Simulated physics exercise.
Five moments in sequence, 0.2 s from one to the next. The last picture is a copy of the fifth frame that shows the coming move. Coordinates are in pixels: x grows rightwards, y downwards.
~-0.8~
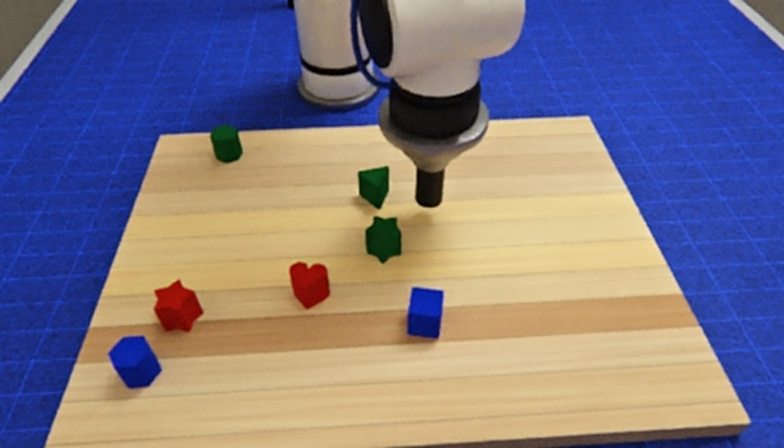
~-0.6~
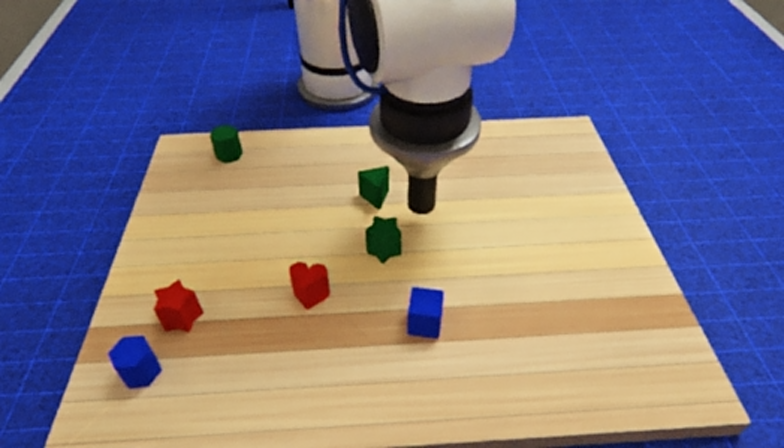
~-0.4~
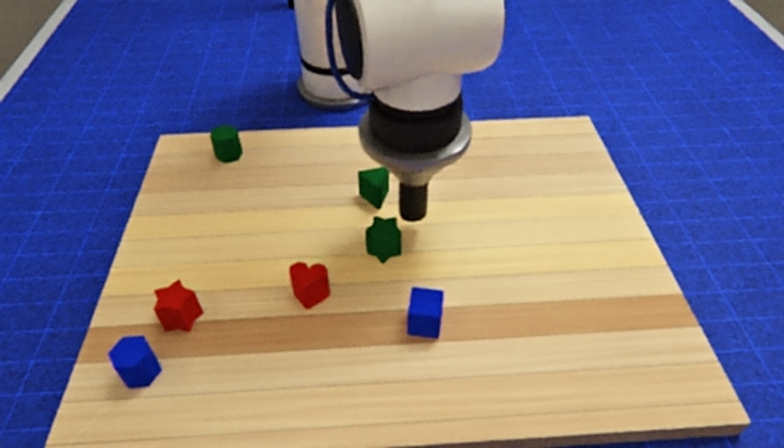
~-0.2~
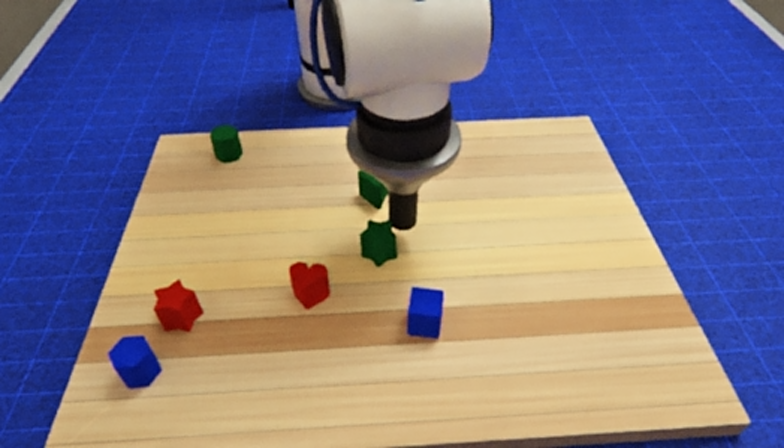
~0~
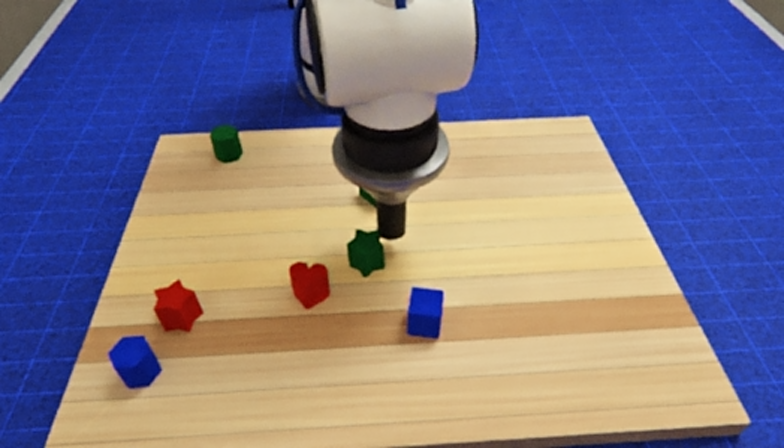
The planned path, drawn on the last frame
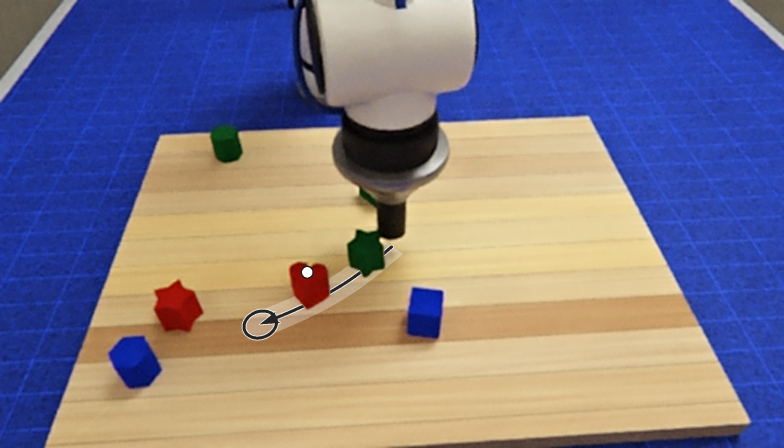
A white robot arm with a dark, rod-like tip reaches over a pale wooden board on a blue surface, seen from above and in front by a still camera. Green blocks sit at the upper left and centre, with red and blue ones lower down. The arm moves down and left, partly covers the green triangle, and pushes the green star-shaped block slightly down and left.
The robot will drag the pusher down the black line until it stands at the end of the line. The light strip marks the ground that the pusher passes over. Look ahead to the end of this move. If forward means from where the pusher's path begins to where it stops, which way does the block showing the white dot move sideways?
Well, taking the path from its start to its end as straight ahead, the block showing the white dot moves to the right.
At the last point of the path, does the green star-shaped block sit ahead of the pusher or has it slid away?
I think it holds its spot in front.
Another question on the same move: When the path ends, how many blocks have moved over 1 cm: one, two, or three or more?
Answer: Two blocks.
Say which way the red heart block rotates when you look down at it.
Clockwise, from overhead.
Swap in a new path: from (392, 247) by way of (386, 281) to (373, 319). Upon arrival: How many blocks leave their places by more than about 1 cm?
Of all the blocks, just one travels more than a centimetre.
Drawn move, from (392, 247) via (356, 275) and (312, 302), ending at (260, 324); the dot is on the red heart block.
What follows on the original path. One third of the way, pusher at (354, 260); red heart block at (292, 281); green star-shaped block at (323, 269), turned 15° clockwise.
Two thirds of the way, pusher at (309, 286); red heart block at (241, 303), turned 40° clockwise; green star-shaped block at (274, 296), turned 15° clockwise.
At the end, pusher at (255, 309); red heart block at (188, 326), turned 85° clockwise; green star-shaped block at (220, 324); green triangle still.
